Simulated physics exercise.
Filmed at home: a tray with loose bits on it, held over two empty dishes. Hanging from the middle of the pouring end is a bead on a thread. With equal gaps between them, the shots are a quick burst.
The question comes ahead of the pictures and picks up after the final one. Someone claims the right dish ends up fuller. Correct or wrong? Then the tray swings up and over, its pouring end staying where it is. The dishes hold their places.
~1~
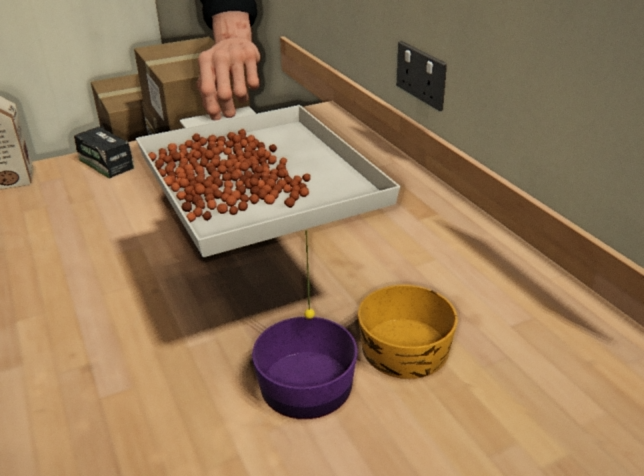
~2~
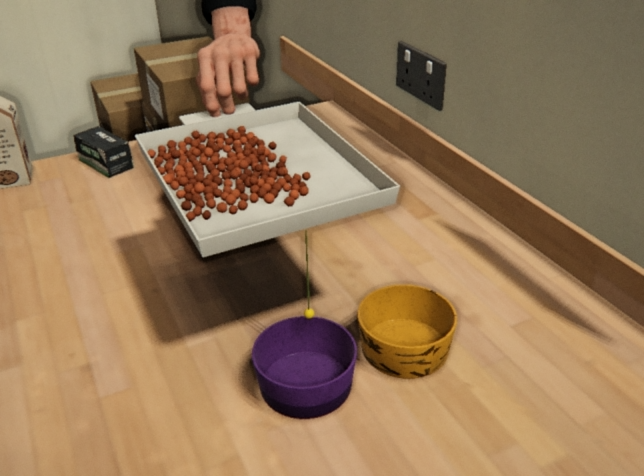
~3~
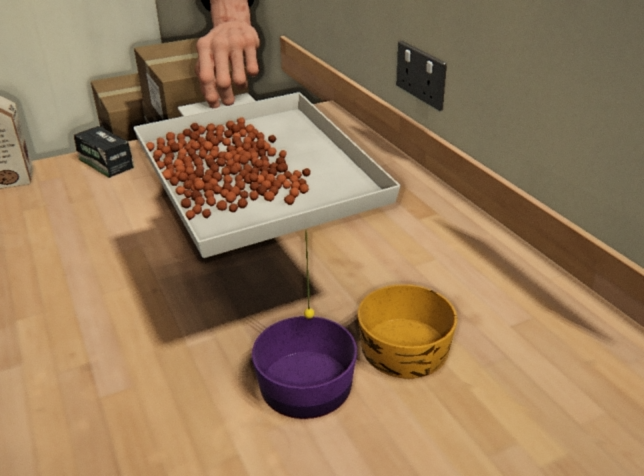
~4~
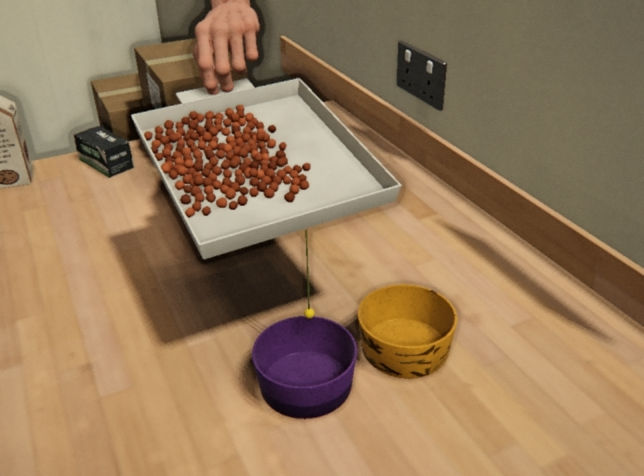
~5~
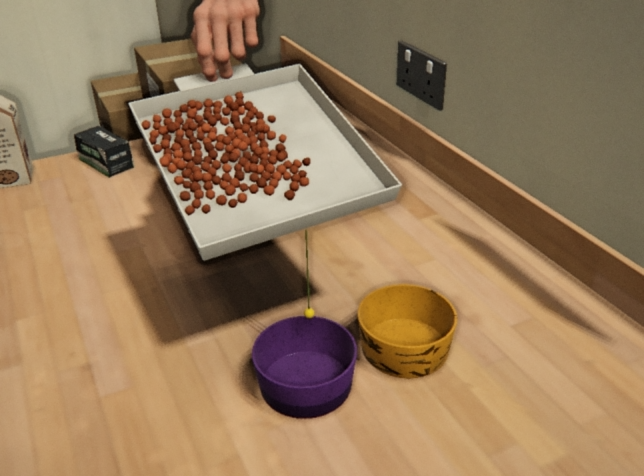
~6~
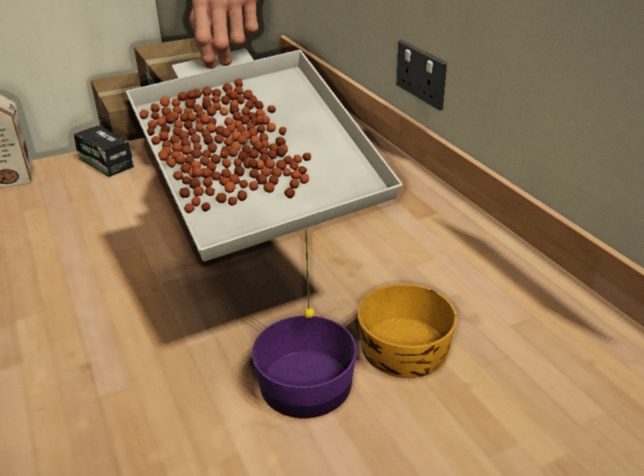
Wrong - the left dish ends fuller.
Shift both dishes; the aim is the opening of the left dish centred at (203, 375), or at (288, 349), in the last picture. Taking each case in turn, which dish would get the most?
The left-placed dish first, the left-placed dish second.
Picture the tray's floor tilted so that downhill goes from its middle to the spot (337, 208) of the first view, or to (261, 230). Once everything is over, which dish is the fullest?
In turn: The right dish; the left-hand dish.
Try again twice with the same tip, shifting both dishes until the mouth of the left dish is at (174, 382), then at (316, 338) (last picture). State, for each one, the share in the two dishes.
First placement near 40 percent, second near 20 percent.
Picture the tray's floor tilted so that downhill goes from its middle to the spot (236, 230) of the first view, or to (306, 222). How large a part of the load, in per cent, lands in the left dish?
Respectively close to 20 and 30 in a hundred.
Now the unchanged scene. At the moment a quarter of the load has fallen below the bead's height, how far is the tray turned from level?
The tilt is near 115° by then.
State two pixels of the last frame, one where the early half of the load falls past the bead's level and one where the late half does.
Early-half point (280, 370); late-half point (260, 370).
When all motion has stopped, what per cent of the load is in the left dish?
My estimate is some 30 %.
Soon, tray tipped steeply; all on the tray.
A while on, tray tipped past a quarter turn; all on the tray.
Towards the end, tray tipped past a quarter turn; about a quarter in the left dish; a stray few in the right dish; about two thirds outside both.
Finally, tray tipped past a quarter turn; about a quarter in the left dish; a stray few in the right dish; about two thirds outside both.
